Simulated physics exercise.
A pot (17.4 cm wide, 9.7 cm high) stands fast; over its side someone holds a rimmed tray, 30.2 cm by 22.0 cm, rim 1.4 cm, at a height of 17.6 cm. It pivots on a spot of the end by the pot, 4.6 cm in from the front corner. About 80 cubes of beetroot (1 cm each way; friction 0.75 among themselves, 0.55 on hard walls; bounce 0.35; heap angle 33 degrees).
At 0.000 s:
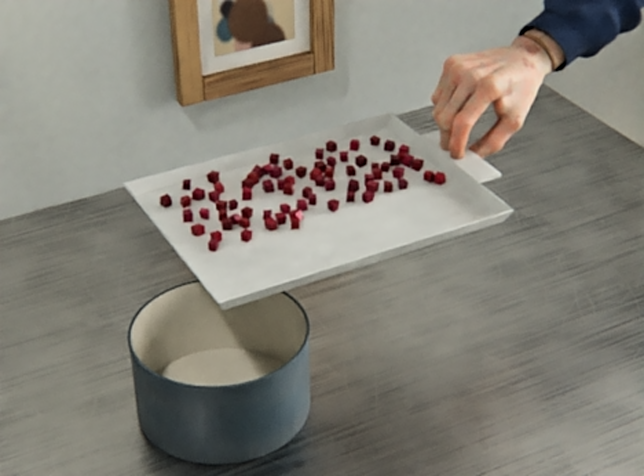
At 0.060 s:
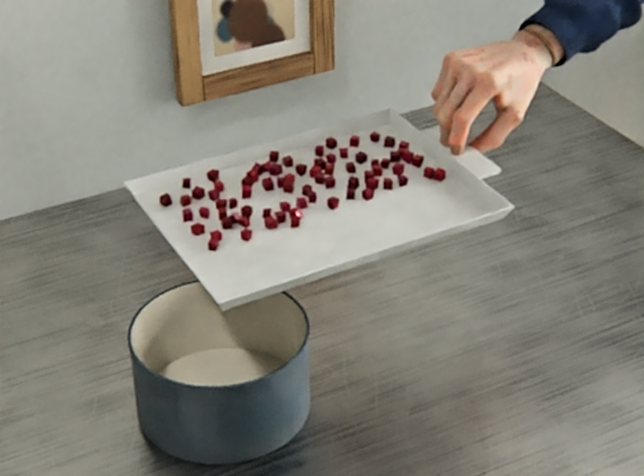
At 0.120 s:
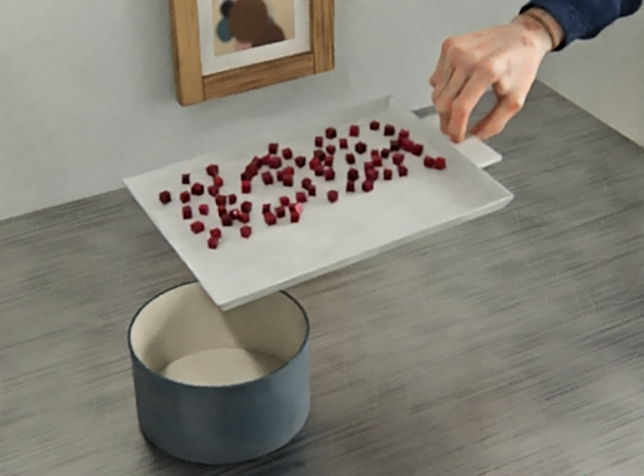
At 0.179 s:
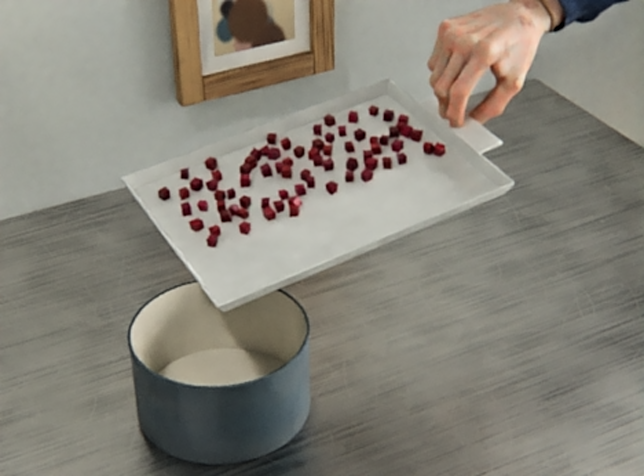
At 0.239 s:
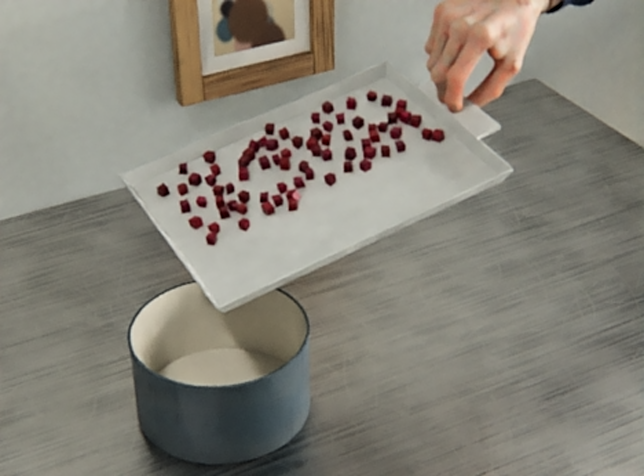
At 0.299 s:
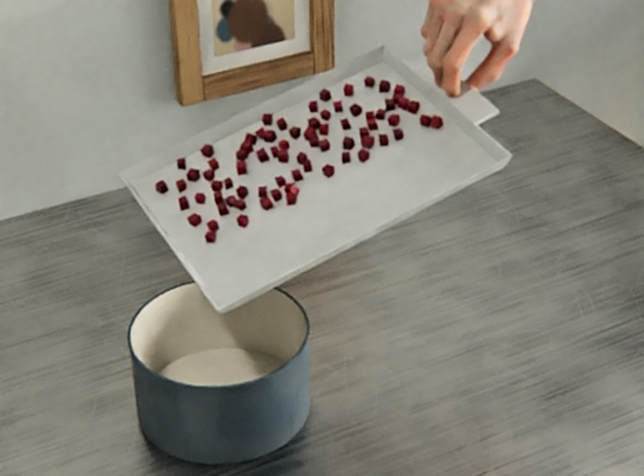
At the start, a hand holds a nearly level white rimmed tray scattered with dark red cubes, above and beside a blue-grey pot on a grey surface. The hand then raises the tray's right end, gradually slanting it down towards the left, while the cubes keep their scattered arrangement on it.
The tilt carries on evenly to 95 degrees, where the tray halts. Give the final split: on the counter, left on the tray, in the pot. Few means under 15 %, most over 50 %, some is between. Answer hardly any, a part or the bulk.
On the counter: The bulk; left on the tray: Hardly any; in the pot: A part.
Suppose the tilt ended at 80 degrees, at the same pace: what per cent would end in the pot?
Then about 25 per cent.
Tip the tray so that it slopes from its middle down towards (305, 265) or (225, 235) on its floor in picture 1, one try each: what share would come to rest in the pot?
About 15 and 25 per cent.
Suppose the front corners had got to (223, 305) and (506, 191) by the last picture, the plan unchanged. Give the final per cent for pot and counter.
Pot 20, counter 80.
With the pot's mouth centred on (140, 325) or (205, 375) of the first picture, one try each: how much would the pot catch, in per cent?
Some 30 and 80 per cent.
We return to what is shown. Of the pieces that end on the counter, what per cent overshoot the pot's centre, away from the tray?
Some 100 per cent.
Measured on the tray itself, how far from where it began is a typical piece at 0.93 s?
Roughly 14 cm.
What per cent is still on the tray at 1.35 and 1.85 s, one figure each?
In turn: 15, 0.
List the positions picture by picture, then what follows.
Tray tilt 0 degrees, front corners at (223, 296) and (504, 208); middle of the pieces at (307, 193); pot at (219, 329), in the first frame.
Tray tilt 1 degrees, front corners at (222, 296) and (504, 205); middle of the pieces at (307, 191), in the second frame.
Tray tilt 4 degrees, front corners at (222, 298) and (504, 195), lowest corner left front; middle of the pieces at (307, 184), in the third frame.
Tray tilt 7 degrees, front corners at (221, 299) and (504, 181), lowest corner left front; middle of the pieces at (305, 176), in the fourth frame.
Tray tilt 11 degrees, front corners at (221, 300) and (503, 168), lowest corner left front; middle of the pieces at (304, 167), in the fifth frame.
Tray tilt 14 degrees, front corners at (220, 302) and (502, 155), lowest corner left front; middle of the pieces at (302, 159); pot at (219, 329). The tray's pace is about 60 degrees a second, in the sixth frame.
Then, at 0.93 s, tilt 52 degrees; the tray holds 90 %, the pot 0 %.
After 1.35 s, tilt 77 degrees; the tray holds 15 %, the pot 15 %.
After 1.85 s, tilt 95 degrees; the tray holds 0 %, the pot 25 %.
By 2.7 s all is still; counter 75 %, tray 0 %, pot 25 %.
